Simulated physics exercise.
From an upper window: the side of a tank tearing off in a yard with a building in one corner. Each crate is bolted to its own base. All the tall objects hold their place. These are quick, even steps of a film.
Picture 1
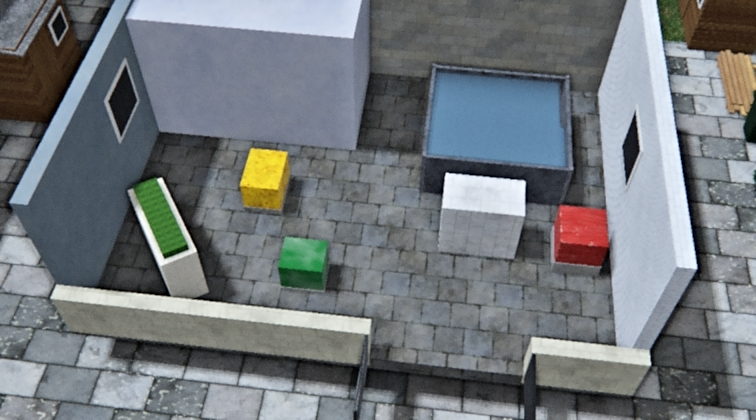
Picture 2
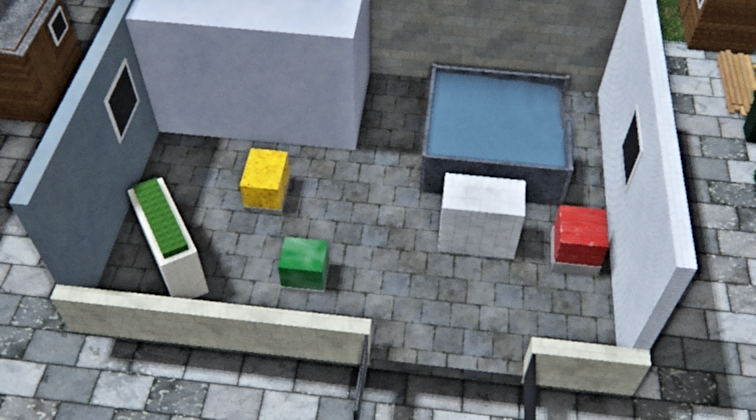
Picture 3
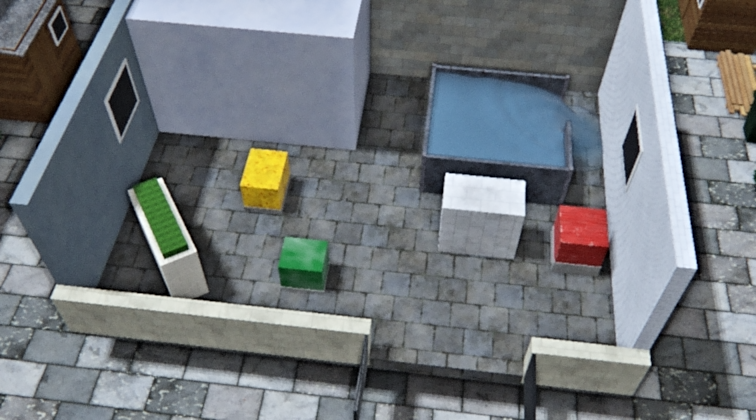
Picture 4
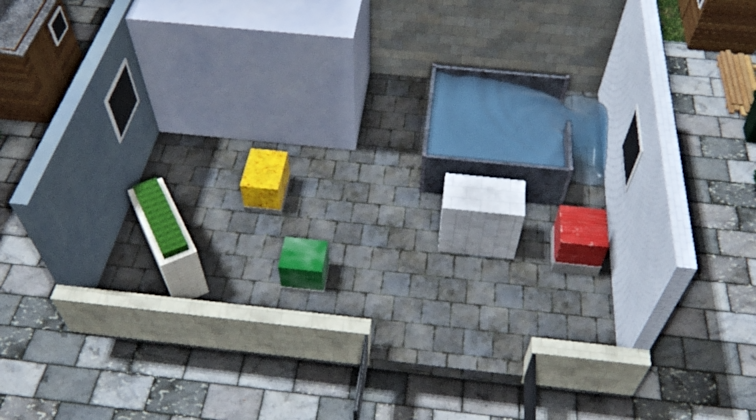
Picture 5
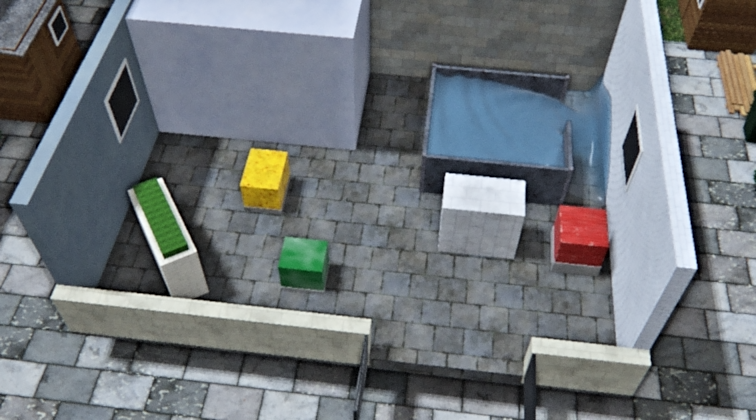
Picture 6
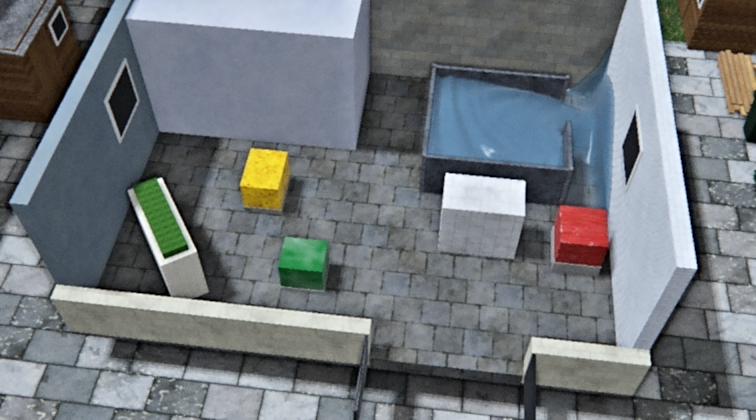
Water pours out through the right side of a dark-walled tank at the back right of a paved, walled yard, seen from high above by a still camera. A large pale block fills the back left corner, with yellow and green cubes, a white planter-like box topped green, and white and red blocks standing below. The water, flat at first, surges right against the white wall and spreads down behind the red block.
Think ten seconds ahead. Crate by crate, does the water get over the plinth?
The green crate is soaked; the yellow crate keeps dry; the red crate is soaked.
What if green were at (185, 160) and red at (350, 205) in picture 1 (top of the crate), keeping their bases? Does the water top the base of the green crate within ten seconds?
My reading: The green one is topped.
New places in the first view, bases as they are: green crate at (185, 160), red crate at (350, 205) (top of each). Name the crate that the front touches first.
It is the red crate.
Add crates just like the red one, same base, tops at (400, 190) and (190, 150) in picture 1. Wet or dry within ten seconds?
One after the other: Gets wet, escapes it.
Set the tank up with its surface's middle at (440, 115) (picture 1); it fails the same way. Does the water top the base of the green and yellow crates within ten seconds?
My reading: Green crate takes water; yellow crate gets wet.
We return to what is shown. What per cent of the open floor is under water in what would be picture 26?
About 50 per cent.
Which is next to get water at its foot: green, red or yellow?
The red-painted one.
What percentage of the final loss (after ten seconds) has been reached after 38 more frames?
Close to 35 %.
A moment on, water covers 15 % of the floor; the green crate not reached, the yellow crate not reached, the red crate water round its plinth.
Next, water covers 25 % of the floor; the green crate not reached, the yellow crate not reached, the red crate water round its plinth.
Then, water covers 50 % of the floor; the green crate not reached, the yellow crate water round its plinth, the red crate water round its plinth.
Later, water covers 80 % of the floor; the green crate water round its plinth, the yellow crate water round its plinth, the red crate water round its plinth.
In the end, water covers 100 % of the floor; the green crate was topped, the yellow crate stayed above the water, the red crate was topped.
